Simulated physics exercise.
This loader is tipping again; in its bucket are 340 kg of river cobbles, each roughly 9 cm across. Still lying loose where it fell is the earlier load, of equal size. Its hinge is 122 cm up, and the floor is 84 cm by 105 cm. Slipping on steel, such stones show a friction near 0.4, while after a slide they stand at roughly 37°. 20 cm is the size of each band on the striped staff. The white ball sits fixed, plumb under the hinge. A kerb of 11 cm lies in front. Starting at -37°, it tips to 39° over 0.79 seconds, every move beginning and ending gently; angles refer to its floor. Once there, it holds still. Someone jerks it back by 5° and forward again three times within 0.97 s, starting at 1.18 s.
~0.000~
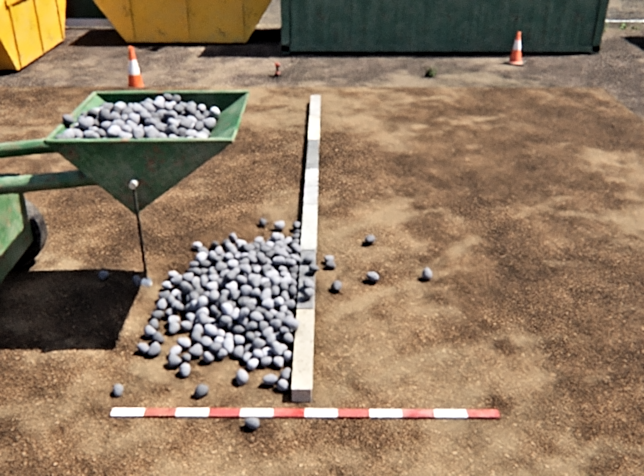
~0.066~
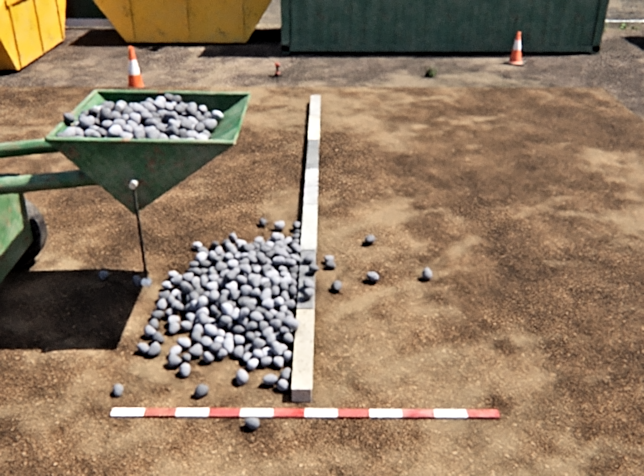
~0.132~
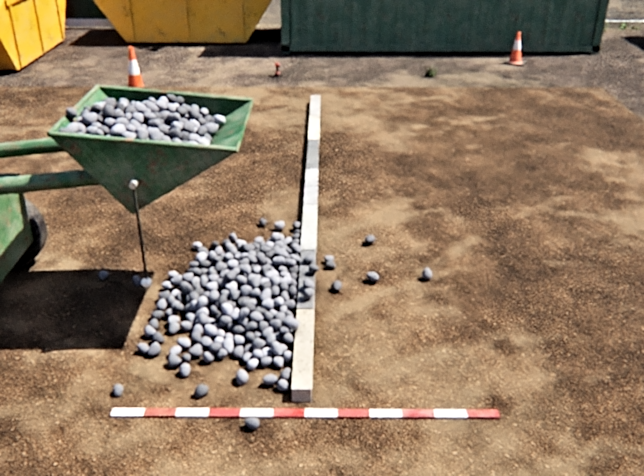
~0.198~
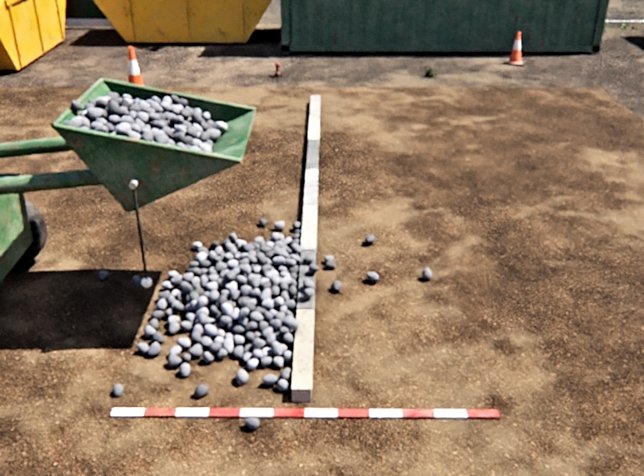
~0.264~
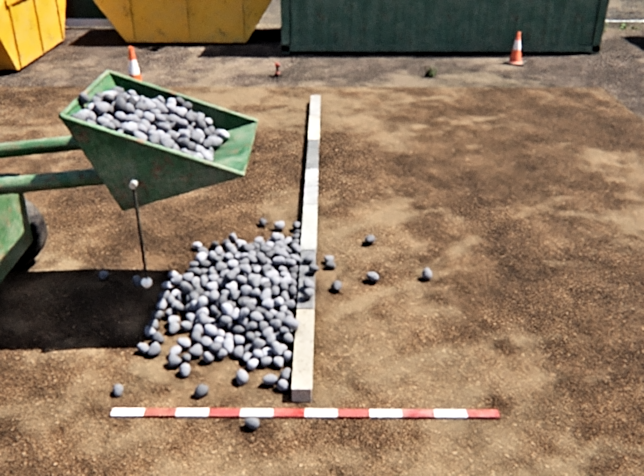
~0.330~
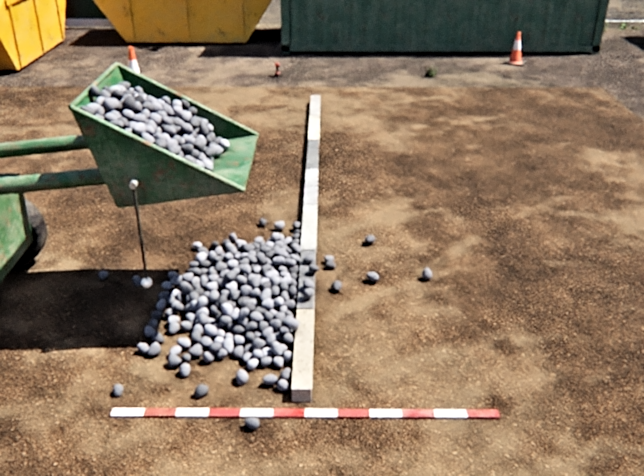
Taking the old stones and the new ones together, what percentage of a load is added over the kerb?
About 44 per cent.
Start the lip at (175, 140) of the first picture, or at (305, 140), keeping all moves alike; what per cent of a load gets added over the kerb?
About 5 per cent for the first, 95 per cent for the second.
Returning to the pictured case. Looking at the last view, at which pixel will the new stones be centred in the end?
Near (301, 281).
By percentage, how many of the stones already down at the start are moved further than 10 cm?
Close to 5 in a hundred of them.
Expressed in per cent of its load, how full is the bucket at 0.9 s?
Some 70 percent, roughly.
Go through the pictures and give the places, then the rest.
The bucket is at -37°, its lip at (233, 140); the top of the load is at (141, 111). The earlier load is highest near (250, 276), 22 cm above ground level, 98 % on this side of the kerb, 2 % over the kerb, in the first picture.
The bucket is at -35°, its lip at (234, 143); the top of the load is at (134, 110); the stones move at 0.2 m/s on average, in the second picture.
Lip at (237, 150), floor tilted -31°, highest stones at (130, 109); the stones move at 0.3 m/s on average, in the third picture.
The bucket is at -25°, its lip at (241, 161); the top of the load is at (116, 104); the stones move at 0.4 m/s on average, in the fourth picture.
Lip at (243, 175), floor tilted -17°, highest stones at (119, 98); the stones move at 0.5 m/s on average, in the fifth picture.
Lip at (244, 190), floor tilted -8°, highest stones at (123, 94); the stones move at 0.6 m/s on average, in the sixth picture.
After 0.6 s the floor is at 27°; in per cent of one load, 100 in the bucket, 98 on this side of the kerb, 2 over the kerb; the foremost stones are at (349, 269).
After 0.9 s the floor is at 39°; in per cent of one load, 72 in the bucket, 126 on this side of the kerb, 2 over the kerb; the foremost stones are at (349, 269).
After 2.6 s the floor is at 39°; in per cent of one load, 0 in the bucket, 155 on this side of the kerb, 45 over the kerb; the foremost stones are at (500, 305).
After 5.2 s the floor is at 39°; in per cent of one load, 0 in the bucket, 155 on this side of the kerb, 45 over the kerb; the foremost stones are at (500, 305). Net gain over the kerb, 44.
